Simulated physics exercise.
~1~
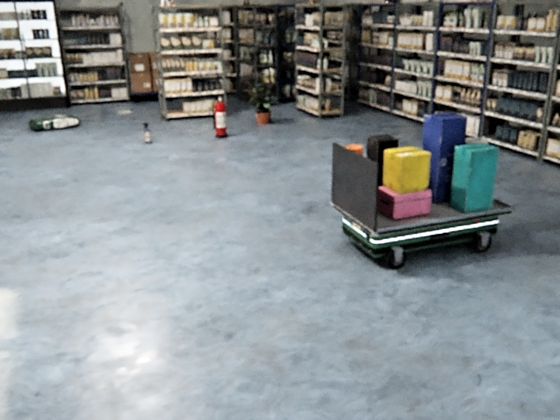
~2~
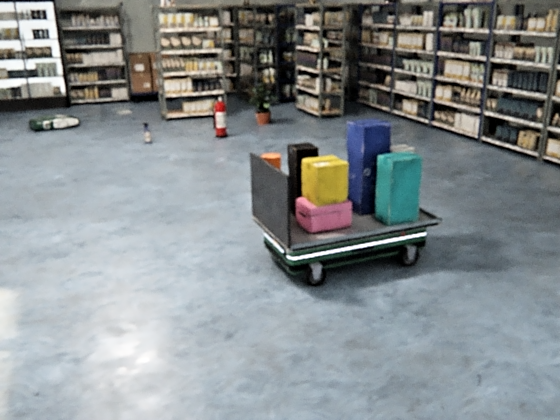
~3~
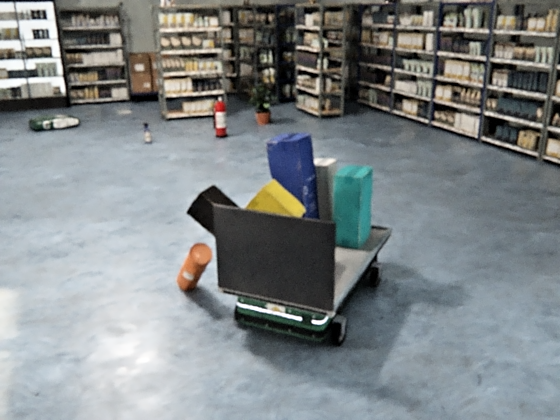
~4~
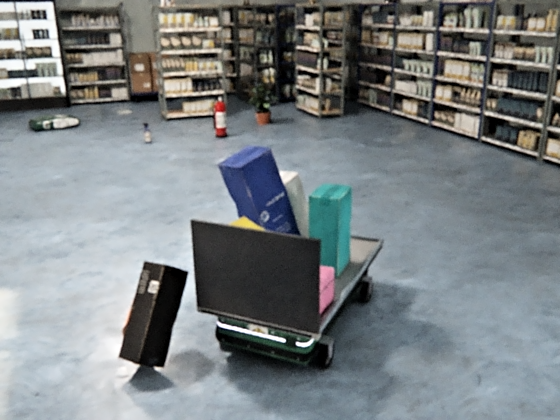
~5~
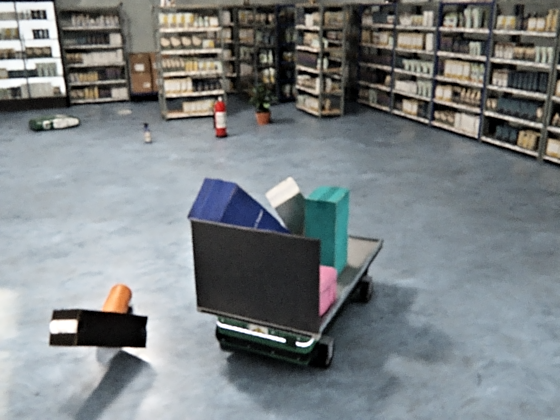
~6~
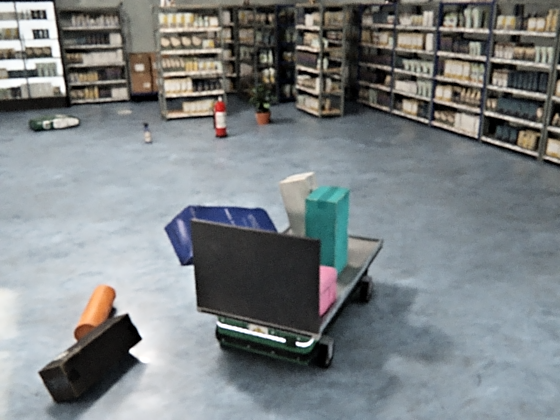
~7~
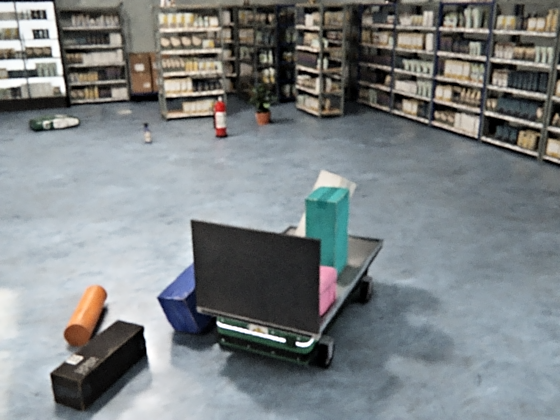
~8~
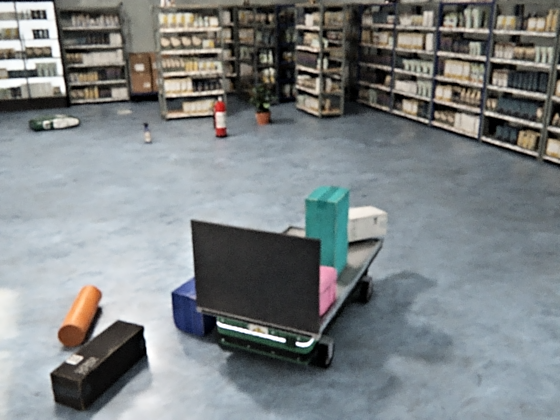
In a storage room lined with loaded shelves, a flat cart carrying colourful boxes and an orange canister rolls left across a blue-grey floor. It swings round until its dark board faces the viewer, and the orange canister tumbles off the left side while the black and yellow boxes tip. The black box drops to the floor as the cart stops and the blue box leans left. The blue box then topples over the edge, and the white box falls onto the deck. The turquoise box still stands and the pink one stays aboard, with black, blue and orange items on the floor.
